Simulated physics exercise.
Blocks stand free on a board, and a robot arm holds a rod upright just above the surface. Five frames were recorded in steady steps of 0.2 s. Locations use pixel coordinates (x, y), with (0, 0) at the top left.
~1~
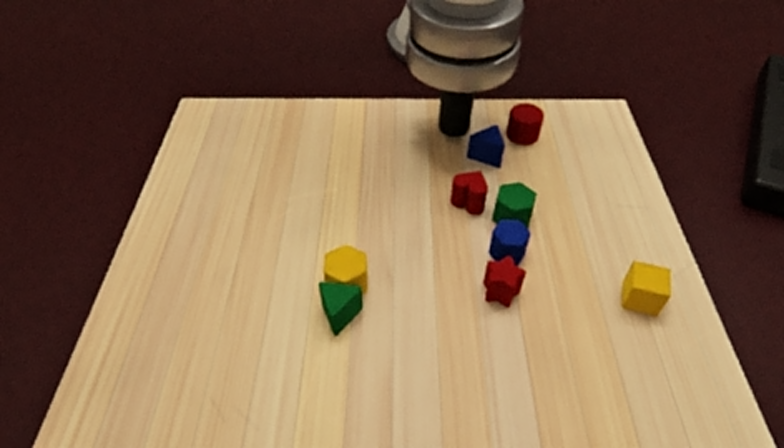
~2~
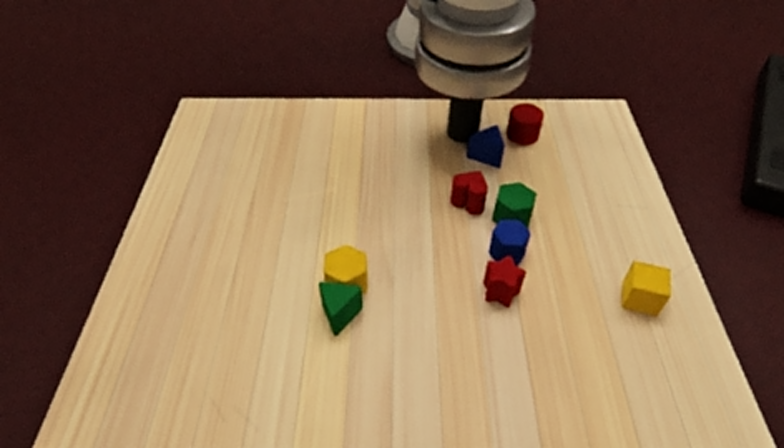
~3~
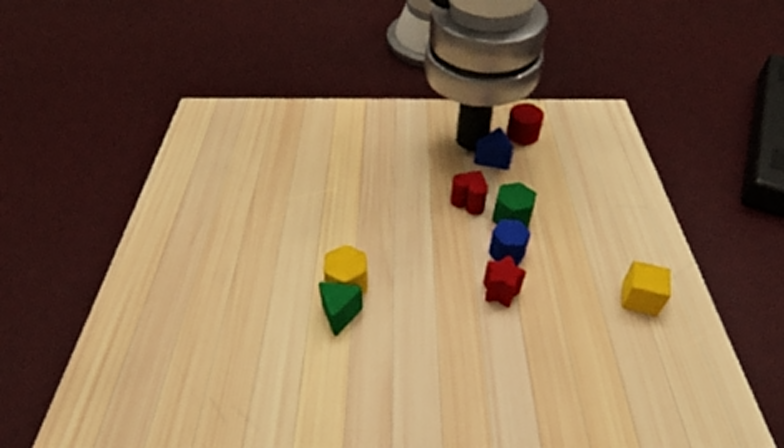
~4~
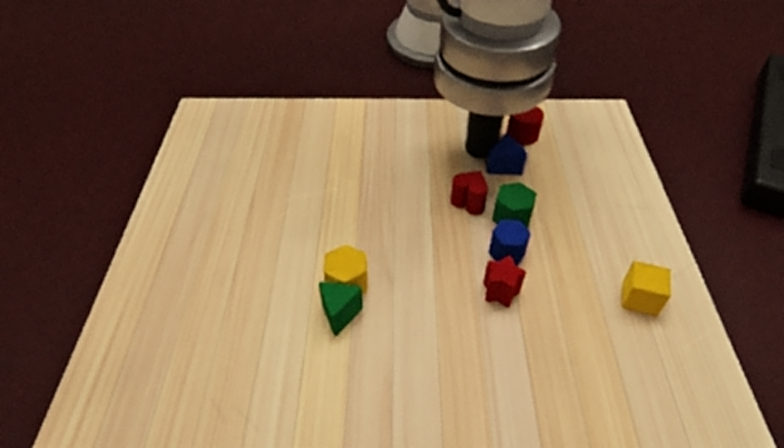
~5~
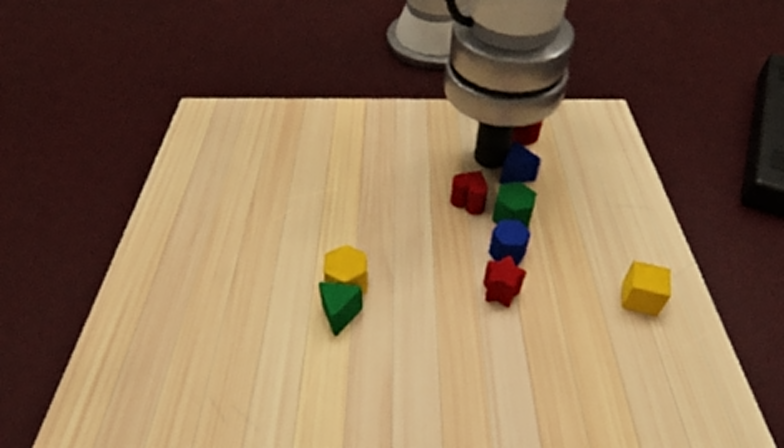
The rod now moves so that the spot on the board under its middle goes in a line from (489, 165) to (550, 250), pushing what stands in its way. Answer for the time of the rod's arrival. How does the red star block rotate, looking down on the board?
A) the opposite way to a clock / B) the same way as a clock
A.
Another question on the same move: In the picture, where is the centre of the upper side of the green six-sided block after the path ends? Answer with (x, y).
I expect it at (533, 253).
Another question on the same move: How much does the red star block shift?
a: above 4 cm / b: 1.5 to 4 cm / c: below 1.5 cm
The one that fits is b, 1.5 to 4 cm.
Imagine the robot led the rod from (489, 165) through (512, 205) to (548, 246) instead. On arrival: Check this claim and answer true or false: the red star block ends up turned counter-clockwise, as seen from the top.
Verdict: True.
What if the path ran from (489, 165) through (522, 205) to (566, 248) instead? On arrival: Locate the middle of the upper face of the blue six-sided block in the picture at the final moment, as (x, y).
The centre of its top face lies at (502, 248).
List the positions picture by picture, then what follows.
The first picture shows tip of the rod (454, 127), middles of tops, red star block (506, 270), blue six-sided block (512, 232), green six-sided block (517, 195), blue three-sided block (490, 135).
The second picture shows rod (463, 133), nothing pushed.
The third picture shows rod (472, 140), blue three-sided block (497, 138).
The fourth picture shows rod (481, 148), blue three-sided block (508, 145).
The fifth picture shows rod (491, 157), red star block (506, 270), blue six-sided block (512, 232), green six-sided block (517, 195), blue three-sided block (521, 153).
The first path, step by step. One third of the way, rod (510, 184); blue three-sided block (541, 163), turned 35° anticlockwise.
Two thirds of the way, rod (531, 212); red star block (503, 278); blue six-sided block (507, 247), turned 25° clockwise; green six-sided block (527, 225), turned 40° clockwise; blue three-sided block (542, 164), turned 40° anticlockwise.
At the end, rod (553, 242); red star block (494, 288), turned 45° anticlockwise; blue six-sided block (496, 260), turned 60° clockwise; green six-sided block (533, 253), turned 75° clockwise; blue three-sided block (542, 164), turned 40° anticlockwise.
